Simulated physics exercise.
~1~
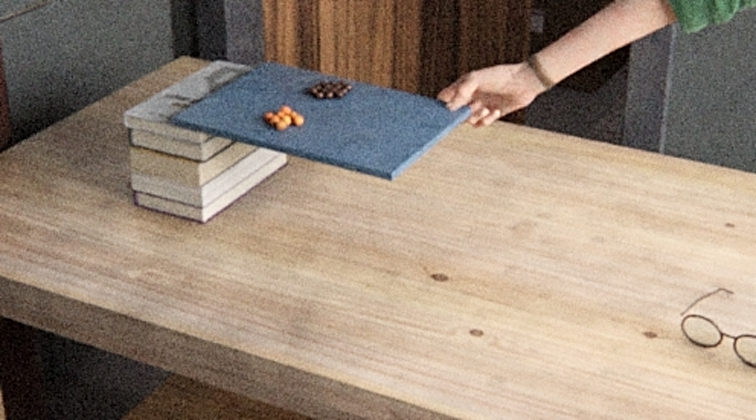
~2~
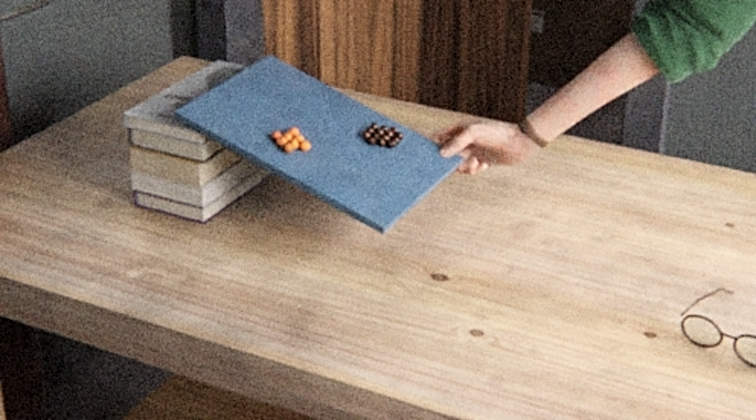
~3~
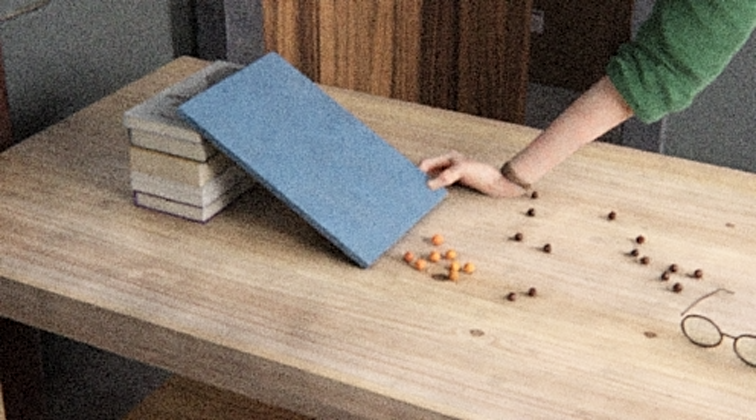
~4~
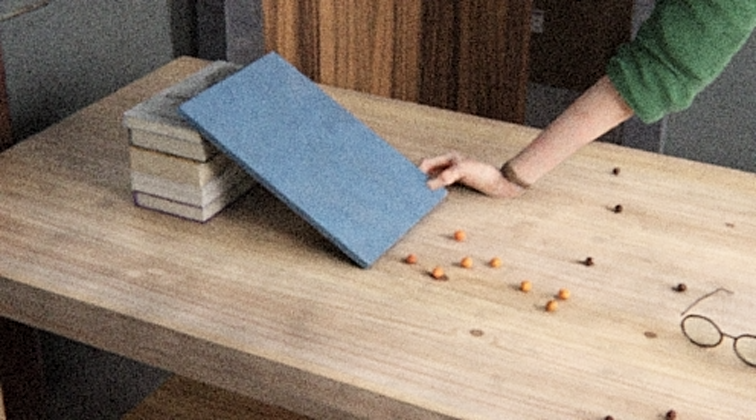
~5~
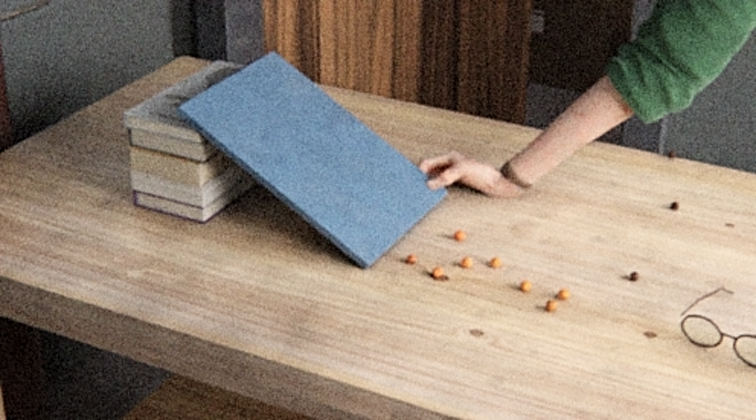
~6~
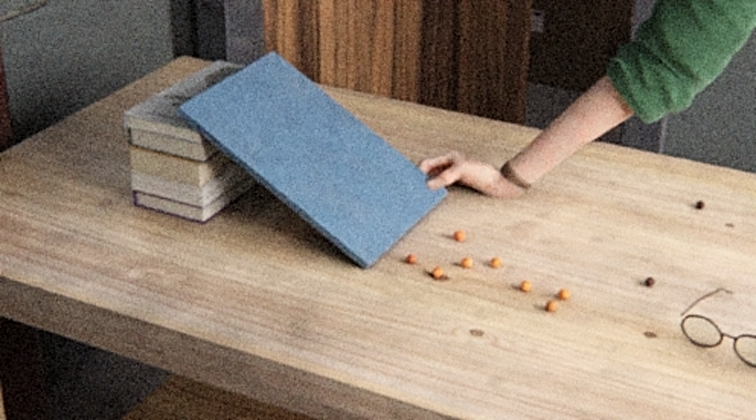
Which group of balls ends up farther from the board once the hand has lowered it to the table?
The dark brown balls from the back of the board go farther, rolling well past the orange ones, which settle near its lower end.
